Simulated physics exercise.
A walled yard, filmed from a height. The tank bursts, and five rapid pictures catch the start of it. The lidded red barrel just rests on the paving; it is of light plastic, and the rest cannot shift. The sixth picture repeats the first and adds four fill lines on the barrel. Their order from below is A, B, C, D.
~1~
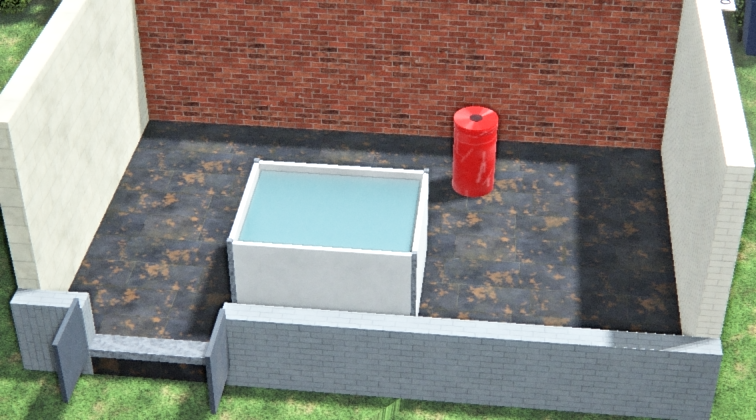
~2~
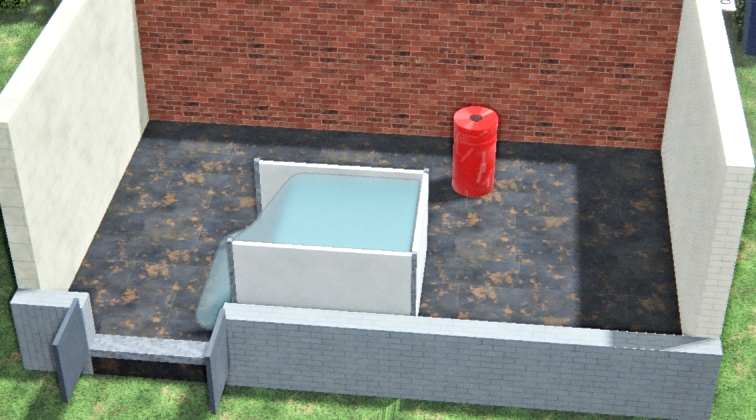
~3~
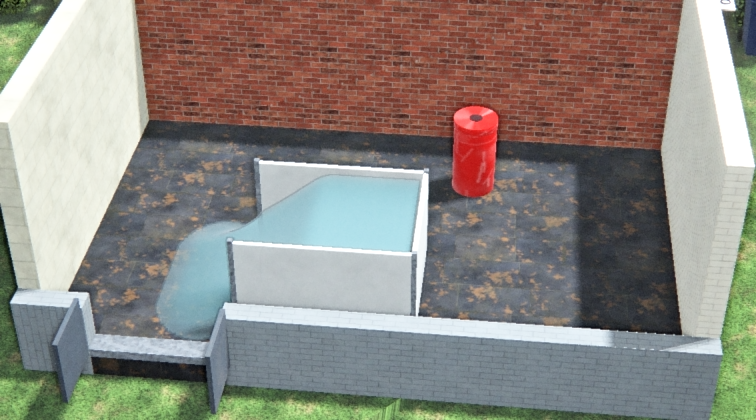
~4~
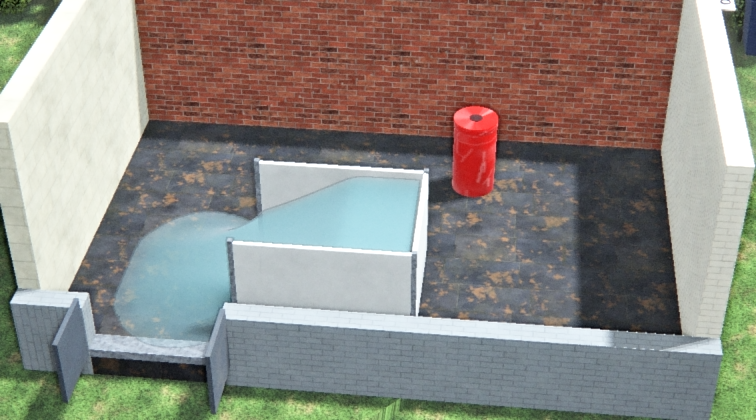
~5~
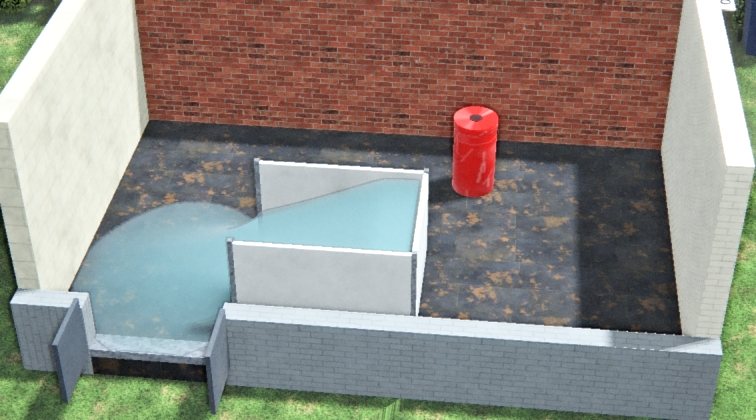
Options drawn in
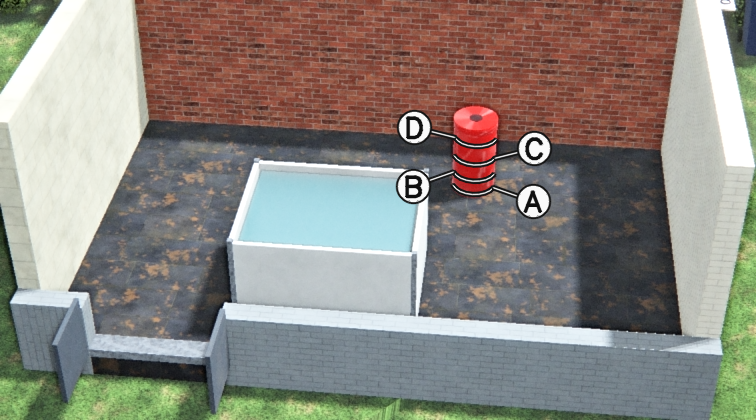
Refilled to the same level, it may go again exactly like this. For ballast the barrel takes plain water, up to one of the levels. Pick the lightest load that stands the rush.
The limit is B.
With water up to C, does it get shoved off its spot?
No, that is safe.
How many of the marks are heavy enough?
Three of the four.
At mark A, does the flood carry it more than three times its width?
Yes, clearly.
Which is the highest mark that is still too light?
That would be A.
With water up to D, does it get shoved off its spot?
No.
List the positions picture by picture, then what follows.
In the first picture, lid of the red barrel at (476, 118); tank full, its middle at (332, 212); open gate at (157, 302).
In the second picture, 3 % of the ground under water, its edge towards the barrel at (230, 245).
In the third picture, 6 % of the ground under water, its edge towards the barrel at (230, 228).
In the fourth picture, 11 % of the ground under water, its edge towards the barrel at (237, 226).
In the fifth picture, lid of the red barrel at (476, 118); 16 % of the ground under water, its edge towards the barrel at (241, 219).
In white, A at (472, 194); B at (473, 181); C at (473, 164); D at (474, 146); from the bottom up A, B, C, D.
Choosing A, it is pushed about 4 times its own width away.
Choosing B, it does not move.
Choosing C, it does not move.
Choosing D, it does not move.
